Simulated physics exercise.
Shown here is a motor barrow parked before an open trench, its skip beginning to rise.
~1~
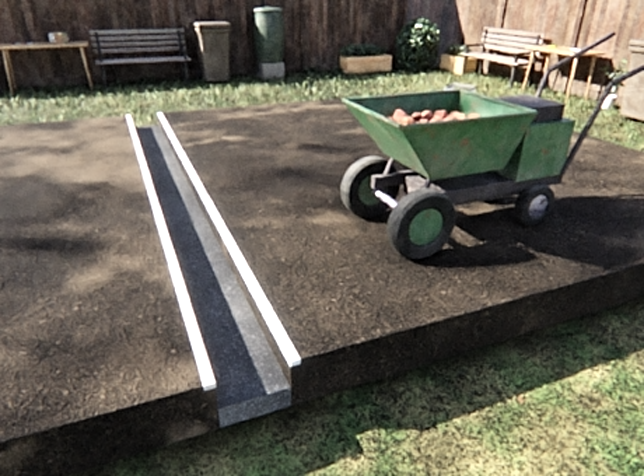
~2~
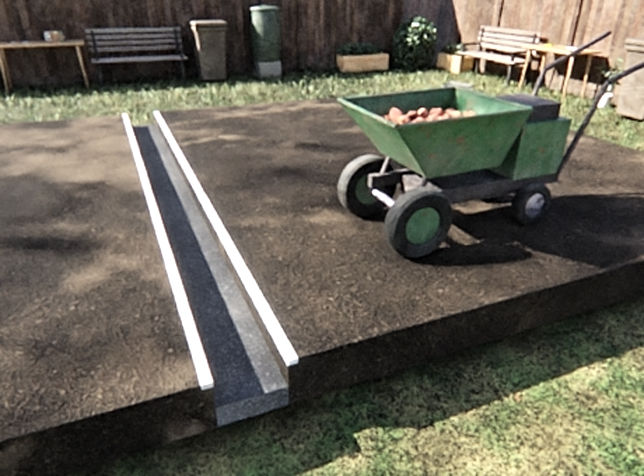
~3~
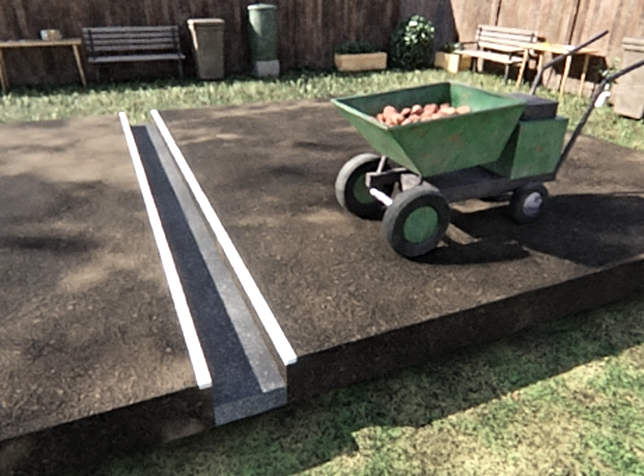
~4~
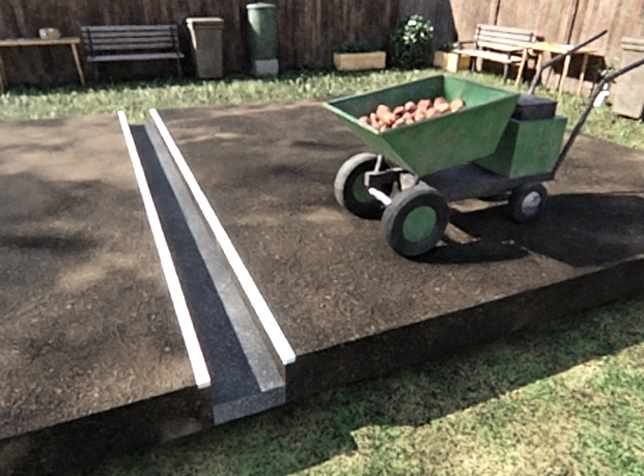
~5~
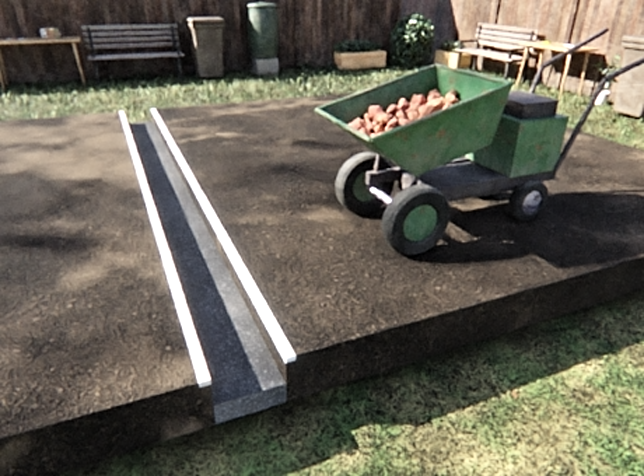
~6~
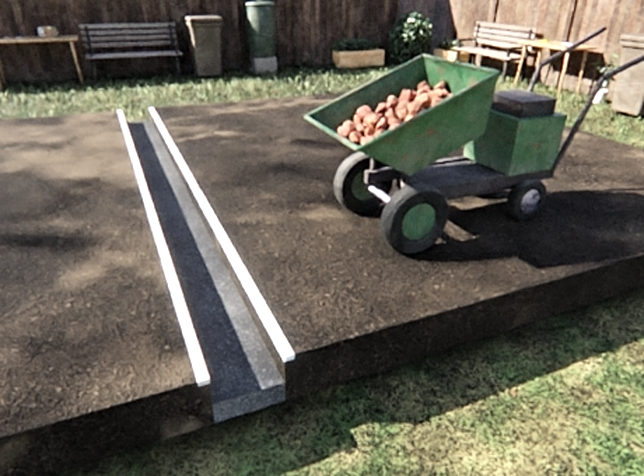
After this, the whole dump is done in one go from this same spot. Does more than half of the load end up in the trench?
Most of the load does not find the trench.
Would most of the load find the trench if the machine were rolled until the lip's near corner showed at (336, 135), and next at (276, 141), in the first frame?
Well, parked at the first spot it'd be past the halfway mark, and at the second it'd be short of the halfway mark.
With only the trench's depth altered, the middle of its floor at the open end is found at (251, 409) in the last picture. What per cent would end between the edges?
Something close to 30 per cent.
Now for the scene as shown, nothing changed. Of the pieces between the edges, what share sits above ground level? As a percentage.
Roughly 0 %.
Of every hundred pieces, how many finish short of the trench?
Around 45 %.
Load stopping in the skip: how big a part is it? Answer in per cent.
I'd put it near 30 percent.
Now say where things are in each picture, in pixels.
In the first frame, lip of the skip (402, 127), level; top of the load (447, 126), lumps of rubble; first edge of the trench (272, 318); far edge (195, 336), the trench over half as wide as the skip, and about half as deep as wide.
In the second frame, lip of the skip (397, 127), tipped barely; top of the load (443, 124).
In the third frame, lip of the skip (390, 129), tipped barely; top of the load (438, 121).
In the fourth frame, lip of the skip (380, 134), tipped a little; top of the load (444, 110).
In the fifth frame, lip of the skip (371, 140), tipped a little; top of the load (451, 108).
In the sixth frame, lip of the skip (358, 149), tipped clearly; top of the load (440, 101); first edge of the trench (266, 313); far edge (189, 332).
Just after the last frame, skip tipped steeply; every one in the skip.
A moment on, skip tipped right over; roughly two thirds in the skip; roughly a third short of the trench; just a few in or heaped over the trench; just a few falling.
Further on, skip tipped right over; roughly a third in the skip; roughly half short of the trench; roughly a quarter in or heaped over the trench.
When it is over, skip tipped right over; roughly a third in the skip; roughly half short of the trench; roughly a quarter in or heaped over the trench; not one beyond it.
